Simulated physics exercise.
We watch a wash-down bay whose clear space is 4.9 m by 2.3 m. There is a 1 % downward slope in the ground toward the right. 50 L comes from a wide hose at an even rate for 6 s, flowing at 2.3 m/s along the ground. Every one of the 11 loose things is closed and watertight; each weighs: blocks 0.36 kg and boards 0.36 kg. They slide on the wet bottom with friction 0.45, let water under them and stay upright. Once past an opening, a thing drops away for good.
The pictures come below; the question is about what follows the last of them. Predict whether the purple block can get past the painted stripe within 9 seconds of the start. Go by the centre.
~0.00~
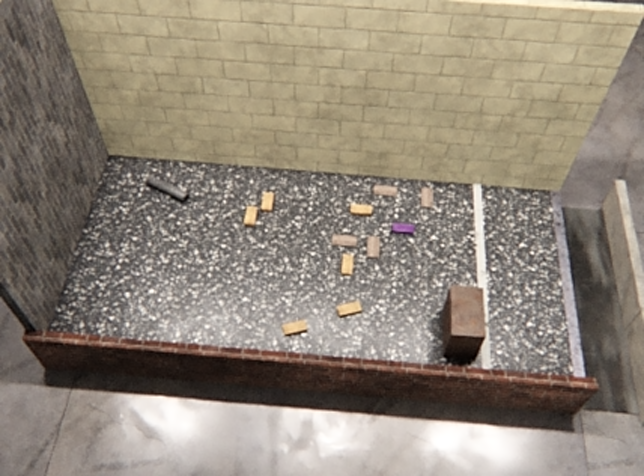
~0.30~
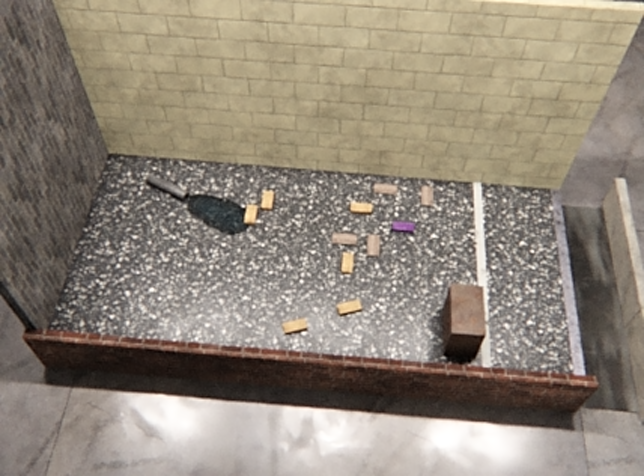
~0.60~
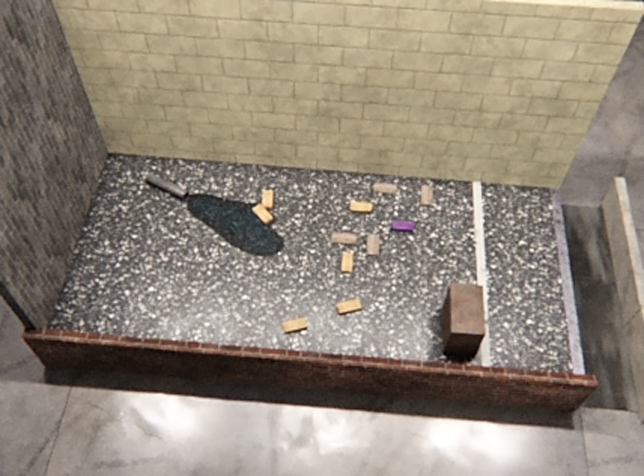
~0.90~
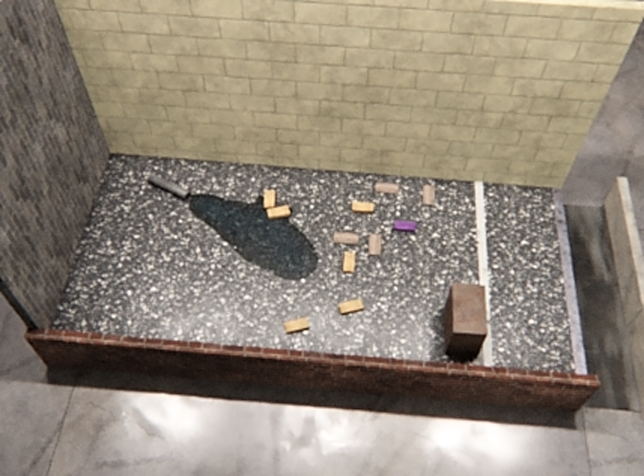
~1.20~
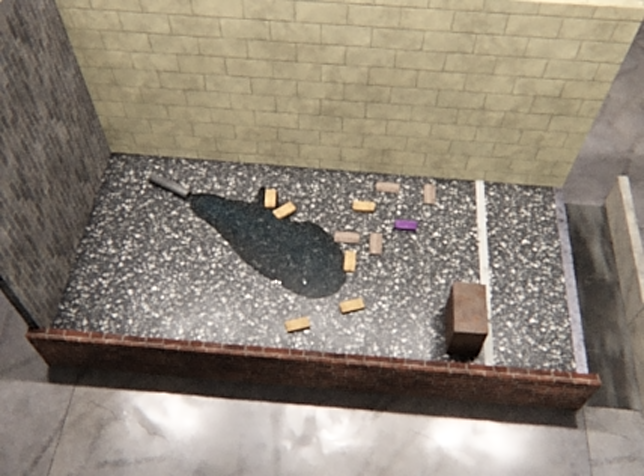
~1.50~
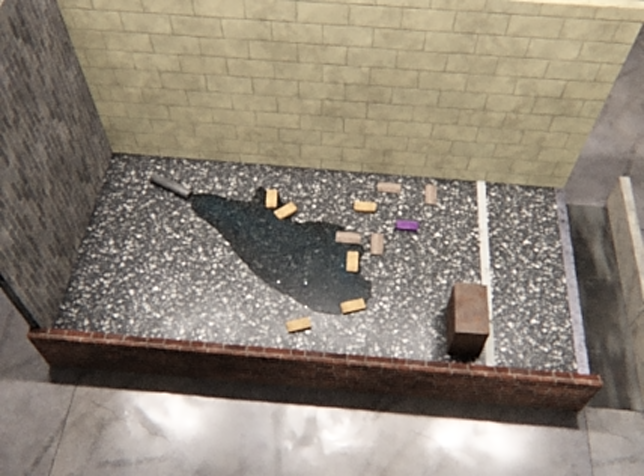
Not over.
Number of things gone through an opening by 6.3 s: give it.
Count at that moment: 0.
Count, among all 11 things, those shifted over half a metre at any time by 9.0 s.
Count: 2.
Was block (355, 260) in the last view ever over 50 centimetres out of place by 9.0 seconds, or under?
It is over.
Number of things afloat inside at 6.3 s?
I'd say 1 of them.
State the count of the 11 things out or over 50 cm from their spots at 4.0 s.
It comes to 1.
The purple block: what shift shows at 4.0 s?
Some 0 cm from the start.
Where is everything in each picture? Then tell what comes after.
The first frame shows the purple block at (403, 228) rests on the ground; water covers 0.0 m2; 0 of 11 have shifted.
The second frame shows the purple block at (404, 226), on the bottom; water covers 0.2 m2; 0 of 11 have shifted.
The third frame shows the purple block at (403, 225) rests on the ground; 0.4 m2 under water; 1 of 11 have shifted.
The fourth frame shows the purple block at (405, 225), on the bottom; water covers 0.6 m2; 1 of 11 have shifted.
The fifth frame shows the purple block at (406, 224) rests on the ground; 0.9 m2 under water; 1 of 11 have shifted.
The sixth frame shows the purple block at (407, 225), on the bottom; water covers 1.1 m2; 1 of 11 have shifted.
After 2.1 s the purple block is near (407, 225), 0.0 m from its start, aground; 0 of 11 are over the mark; 0 afloat.
After 4.0 s the purple block is near (407, 225), 0.0 m from its start, aground; 0 of 11 are over the mark; 0 afloat.
After 6.3 s the purple block is near (407, 225), 0.0 m from its start, aground; 0 of 11 are over the mark; 1 afloat.
After 9.0 s the purple block is near (407, 225), 0.0 m from its start, aground; 0 of 11 are over the mark; 0 afloat.
